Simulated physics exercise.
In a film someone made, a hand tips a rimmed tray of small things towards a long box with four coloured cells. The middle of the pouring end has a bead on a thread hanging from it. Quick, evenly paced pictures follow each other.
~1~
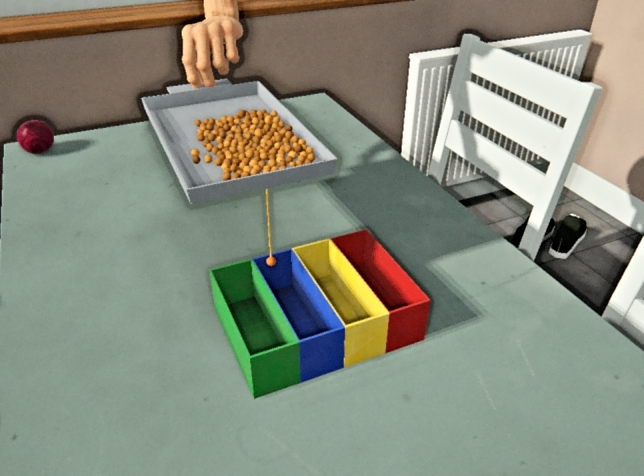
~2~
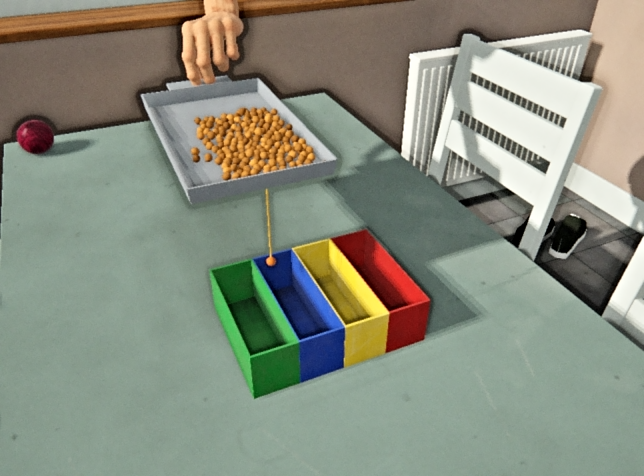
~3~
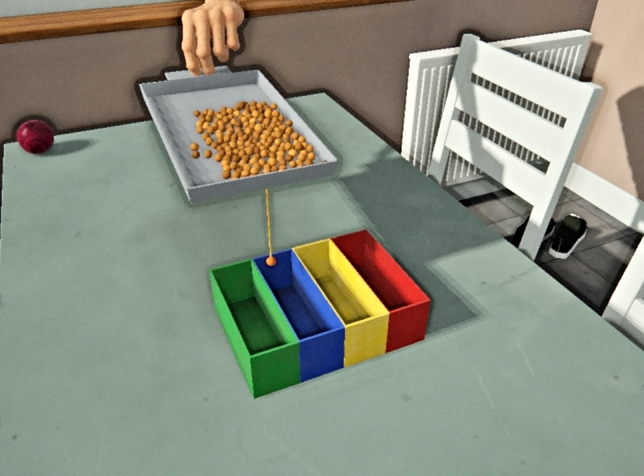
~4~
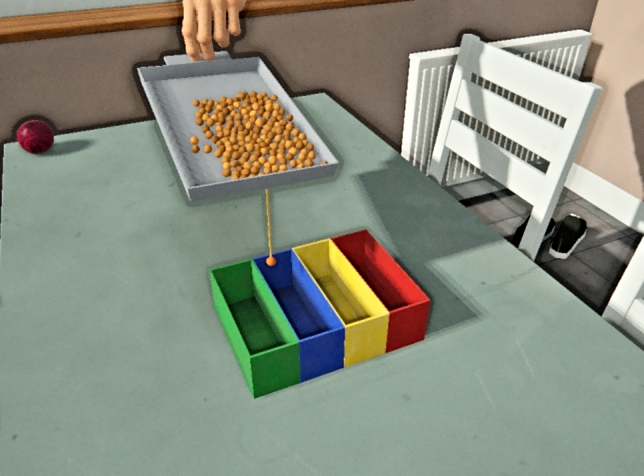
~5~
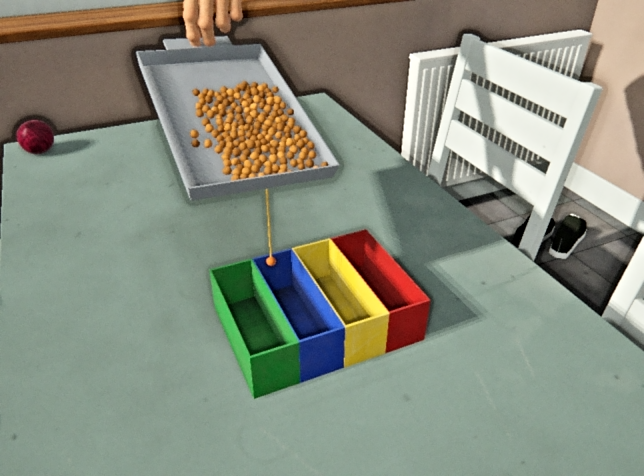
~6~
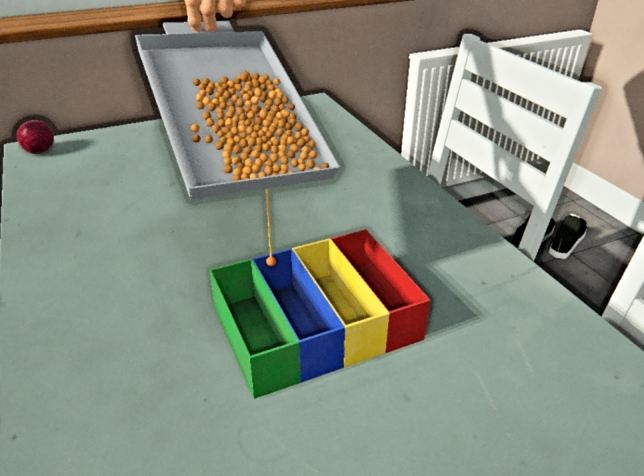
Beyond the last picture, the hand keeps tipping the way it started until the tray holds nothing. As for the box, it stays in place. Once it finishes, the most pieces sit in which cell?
In the yellow cell.
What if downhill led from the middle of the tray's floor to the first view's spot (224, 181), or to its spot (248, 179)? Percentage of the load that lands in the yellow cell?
Near 0 % and, after that, 20 %.
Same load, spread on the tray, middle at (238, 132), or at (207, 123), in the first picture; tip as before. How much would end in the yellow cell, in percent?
Close to 50 and close to 50 per cent.
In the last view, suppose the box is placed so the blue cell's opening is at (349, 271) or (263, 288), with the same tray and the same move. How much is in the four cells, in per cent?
Some 80 percent, followed by some 100 percent.
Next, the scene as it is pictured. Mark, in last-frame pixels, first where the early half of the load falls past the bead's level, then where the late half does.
At (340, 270) for the first part, then at (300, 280) for the others.
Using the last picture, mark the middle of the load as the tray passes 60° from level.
I'd put it at about (283, 131).
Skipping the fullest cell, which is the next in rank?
The second spot goes to blue.
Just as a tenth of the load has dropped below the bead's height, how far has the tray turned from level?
110° or so.
Soon, tray tipped steeply; nearly all on the tray; a stray few falling or outside the box.
A while on, tray tipped right over; nearly all on the tray; a stray few in the red cell; a stray few in the yellow cell.
Towards the end, tray tipped past a quarter turn; about half in the yellow cell; about a quarter in the blue cell; a small part in the red cell; a small part in the green cell; a stray few falling or outside the box.
Finally, tray tipped past a quarter turn; about half in the yellow cell; about a quarter in the blue cell; a small part in the red cell; a small part in the green cell; a stray few outside the box.
